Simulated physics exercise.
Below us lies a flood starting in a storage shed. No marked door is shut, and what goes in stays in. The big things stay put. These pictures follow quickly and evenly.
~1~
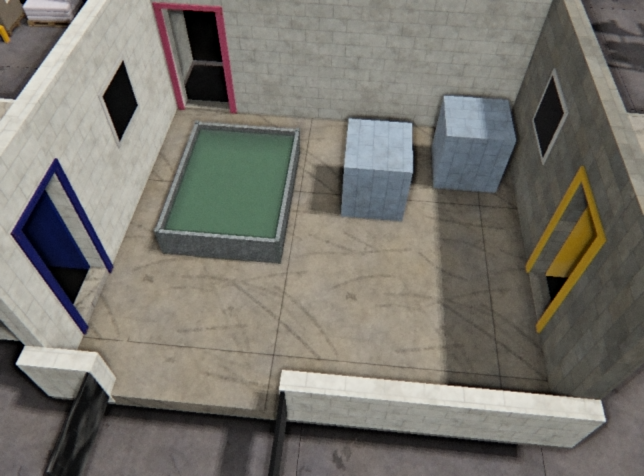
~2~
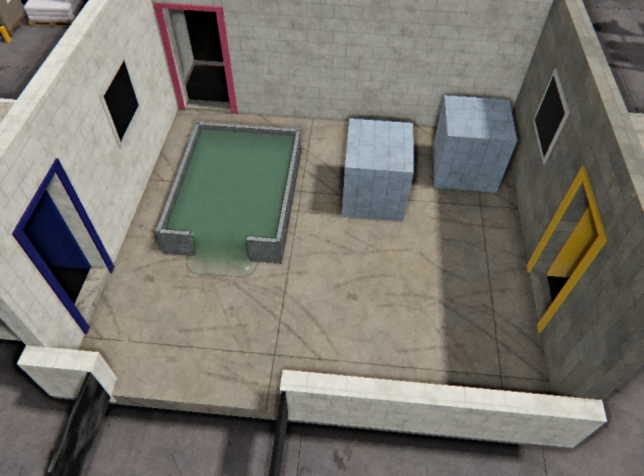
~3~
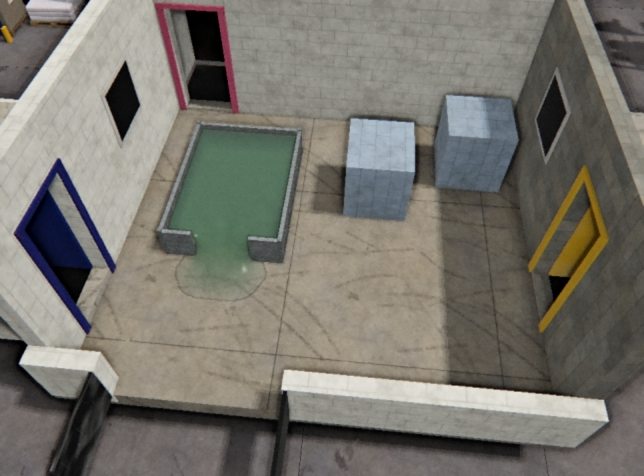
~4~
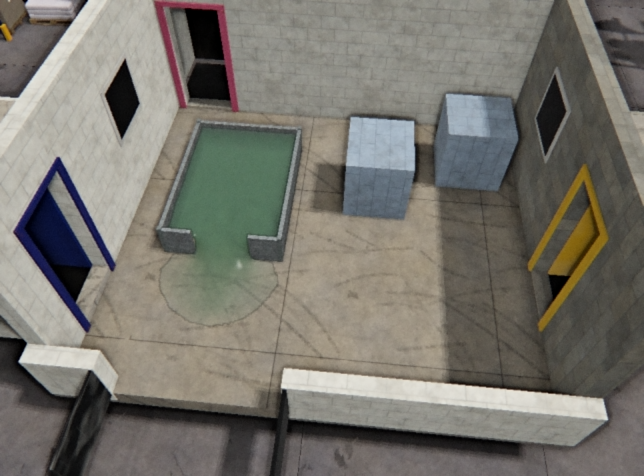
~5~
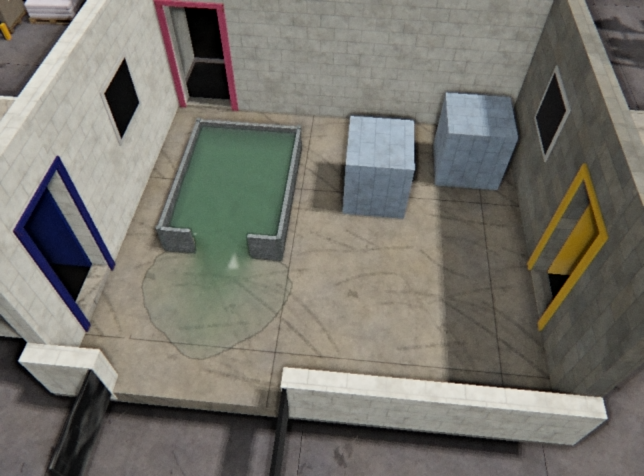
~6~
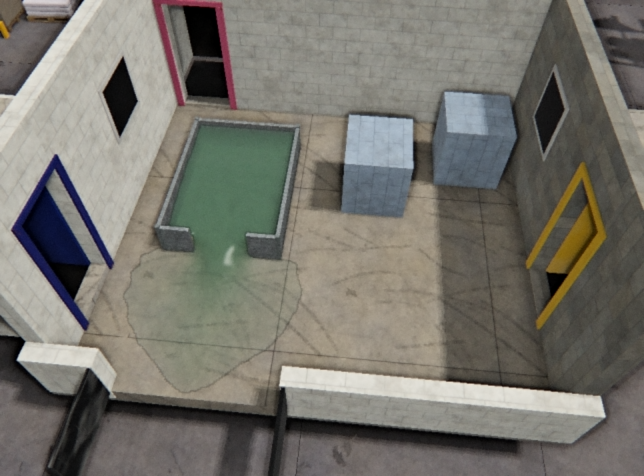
A roofless storage shed with pale block walls and a stained concrete floor is seen from high above its low, broken front wall. A grey-rimmed tank of green water stands left of centre, with two pale blue blocks to its right, a blue-framed doorway left, a pink one behind and a yellow one right. The tank's near side opens and water pours through the gap, spreading toward the front in a widening, thinning pool.
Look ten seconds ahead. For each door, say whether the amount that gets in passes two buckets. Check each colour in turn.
Blue door: No, yellow door: No, pink door: No.
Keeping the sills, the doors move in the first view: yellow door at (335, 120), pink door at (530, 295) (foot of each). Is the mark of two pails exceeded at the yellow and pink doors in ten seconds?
Yellow: Comes in low; pink: Comes in low.
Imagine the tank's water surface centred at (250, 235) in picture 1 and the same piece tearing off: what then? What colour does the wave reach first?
Answer: The one in yellow.
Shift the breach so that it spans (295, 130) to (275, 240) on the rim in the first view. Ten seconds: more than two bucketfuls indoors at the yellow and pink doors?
Yellow: Above; pink: Below.
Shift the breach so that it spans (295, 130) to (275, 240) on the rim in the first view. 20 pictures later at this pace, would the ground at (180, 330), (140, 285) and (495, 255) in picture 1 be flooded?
Point one not reached; point two not reached; point three reached.
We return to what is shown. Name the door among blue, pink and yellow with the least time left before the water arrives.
Answer: The blue door.
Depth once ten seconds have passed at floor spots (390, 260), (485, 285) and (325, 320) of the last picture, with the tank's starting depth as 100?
The three come to near 2, 4 and 2 per cent respectively.
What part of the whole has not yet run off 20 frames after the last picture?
I'd put it near 76 %.
A moment on, water covers 20 % of the floor; the blue door wet at the sill, nothing in, the yellow door not reached, the pink door not reached.
Next, water covers 25 % of the floor; the blue door wet at the sill, nothing in, the yellow door not reached, the pink door not reached.
Then, water covers 30 % of the floor; the blue door wet at the sill, nothing in, the yellow door not reached, the pink door not reached.
Later, water covers 40 % of the floor; the blue door wet at the sill, nothing in, the yellow door wet at the sill, nothing in, the pink door not reached.
In the end, water covers 55 % of the floor; the blue door wet at the sill, nothing in, the yellow door wet at the sill, nothing in, the pink door wet at the sill, nothing in.
